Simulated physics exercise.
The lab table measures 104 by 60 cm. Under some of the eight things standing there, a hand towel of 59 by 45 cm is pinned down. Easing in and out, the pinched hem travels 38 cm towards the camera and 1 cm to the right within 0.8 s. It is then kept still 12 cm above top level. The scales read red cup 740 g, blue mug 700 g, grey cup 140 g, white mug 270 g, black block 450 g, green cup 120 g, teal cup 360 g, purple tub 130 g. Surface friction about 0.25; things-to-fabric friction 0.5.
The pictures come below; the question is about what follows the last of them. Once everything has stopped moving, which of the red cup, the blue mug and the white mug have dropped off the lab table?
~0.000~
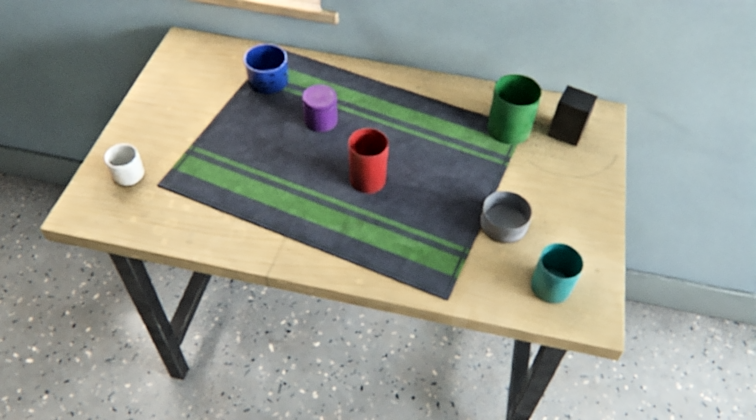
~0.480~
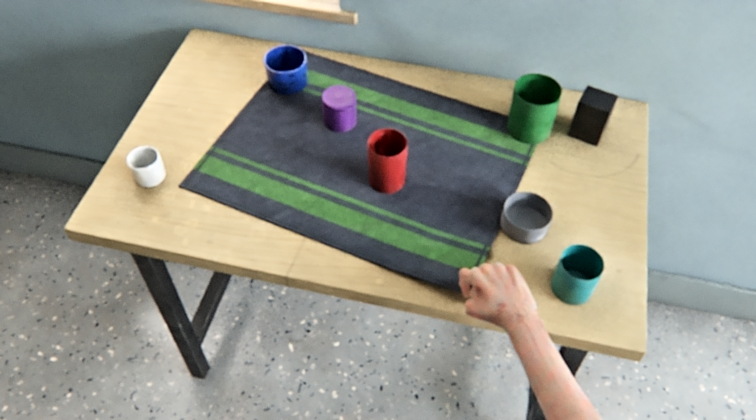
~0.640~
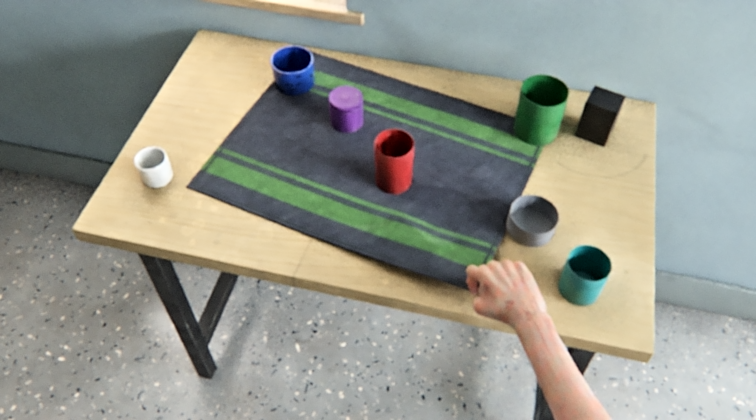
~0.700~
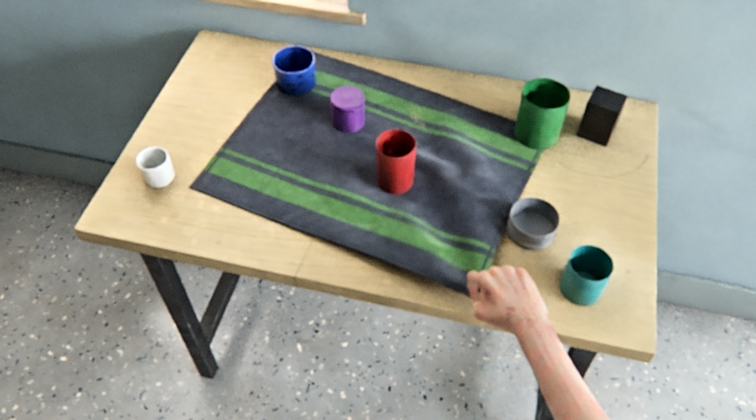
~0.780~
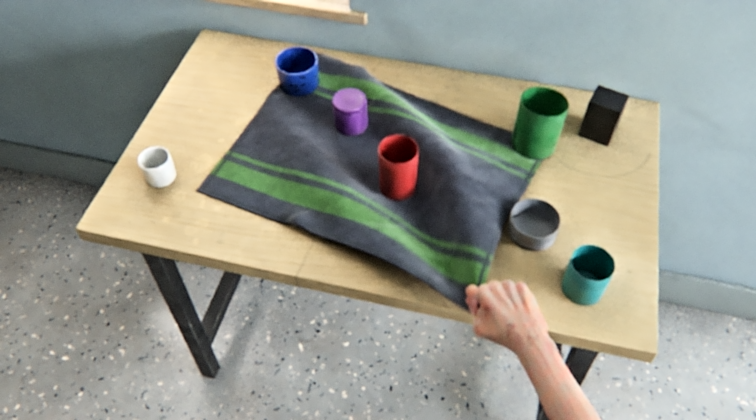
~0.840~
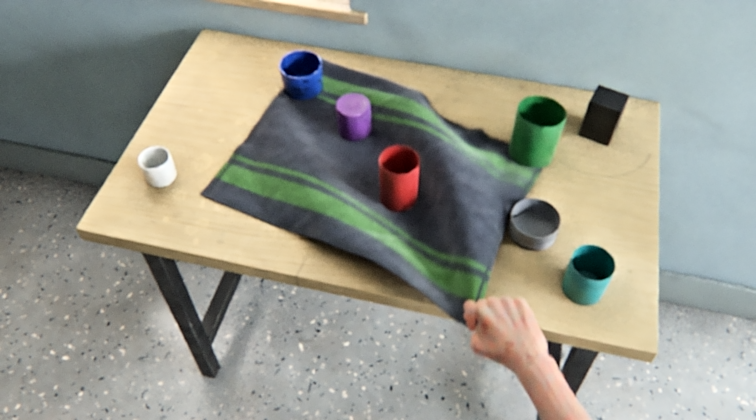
The red cup has dropped off, the blue mug has dropped off, the white mug is still on it.
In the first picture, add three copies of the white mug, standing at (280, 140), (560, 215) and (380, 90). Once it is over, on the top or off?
Taking them one by one: Is lost, then is left on top, then is left on top.
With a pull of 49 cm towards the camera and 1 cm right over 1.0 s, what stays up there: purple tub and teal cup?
Outcome: Purple tub leaves the top; teal cup is still there.
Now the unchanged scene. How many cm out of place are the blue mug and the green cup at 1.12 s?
The blue mug is 20 cm out, the green cup 15 cm.
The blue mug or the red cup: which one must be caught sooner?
Red.
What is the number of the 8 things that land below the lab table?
The count is 3.
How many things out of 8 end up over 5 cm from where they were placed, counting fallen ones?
4 of them.
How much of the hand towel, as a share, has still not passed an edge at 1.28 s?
About 45 per cent.
After 1.0 s, 90 % of the hand towel is still over the top; red cup 14 cm off its start, blue mug 11 cm off its start, green cup 13 cm off its start.
After 1.1 s, 70 % of the hand towel is still over the top; red cup 26 cm off its start, blue mug 21 cm off its start, purple tub 22 cm off its start.
After 1.3 s, 45 % of the hand towel is still over the top; red cup 37 cm off its start at (409, 344), blue mug 32 cm off its start at (363, 159), purple tub 33 cm off its start at (396, 227).
After 1.4 s, 15 % of the hand towel is still over the top; red cup over the edge, blue mug 46 cm off its start, purple tub 48 cm off its start.
After 3.0 s, 0 % of the hand towel is still over the top; blue mug over the edge, red cup over the edge, white mug 0 cm off its start at (154, 158), purple tub over the edge.
